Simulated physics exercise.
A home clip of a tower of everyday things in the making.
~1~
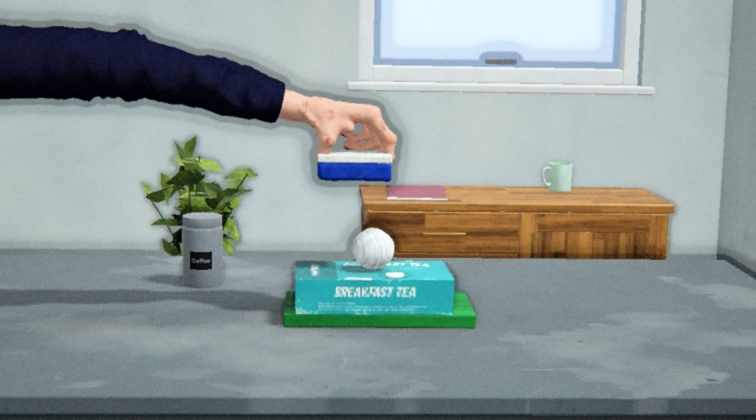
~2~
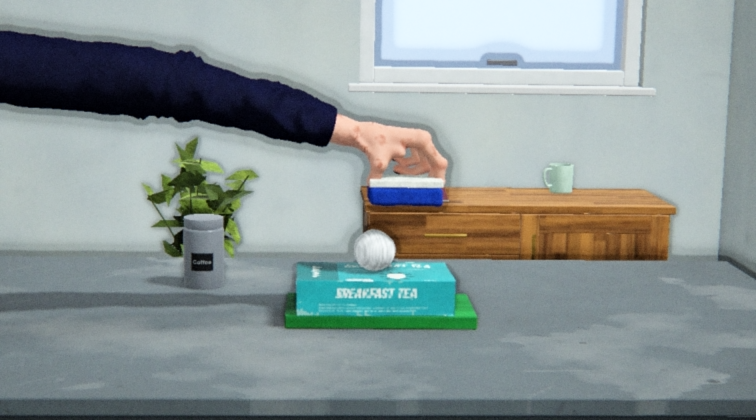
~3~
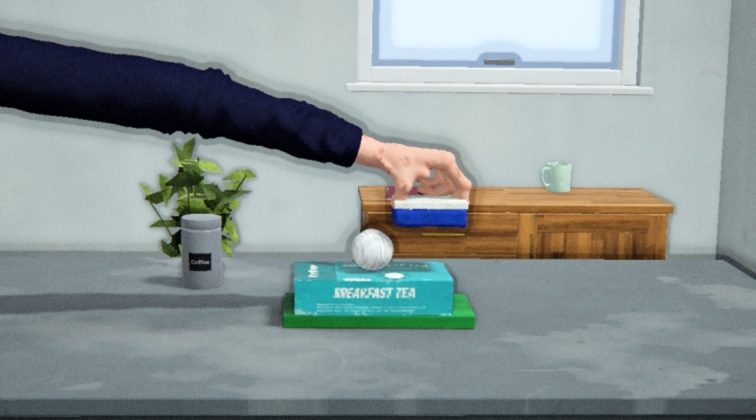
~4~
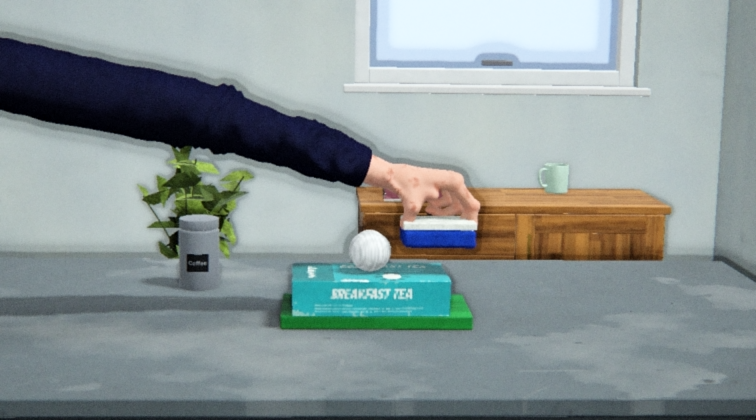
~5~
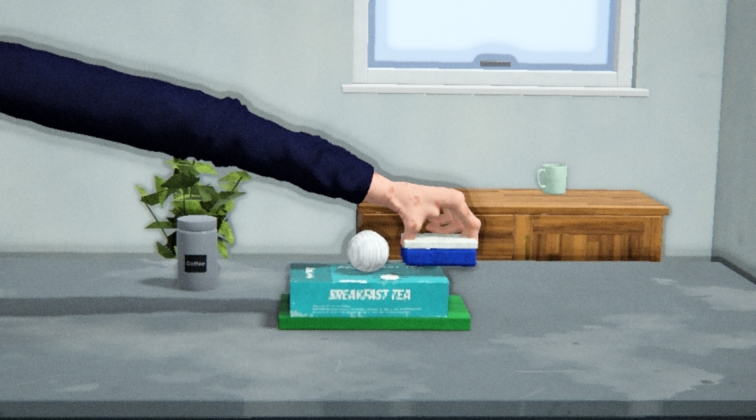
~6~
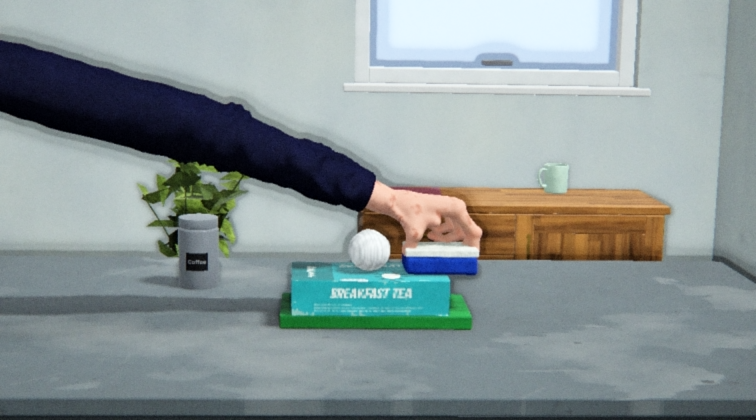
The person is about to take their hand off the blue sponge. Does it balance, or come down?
It keeps its balance.
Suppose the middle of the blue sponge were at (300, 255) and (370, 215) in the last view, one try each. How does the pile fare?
First, it keeps its balance; second, it gives way.
Then, 0.40 s after the last picture, things are still on the move.
Then, 1.10 s after the last picture, nothing has stirred.
Then, 1.70 s after the last picture, blue sponge resting near (440, 259).
At rest, all 5 in place. Seen from the same camera at the end, blue sponge near (440, 259). The pile stays up.
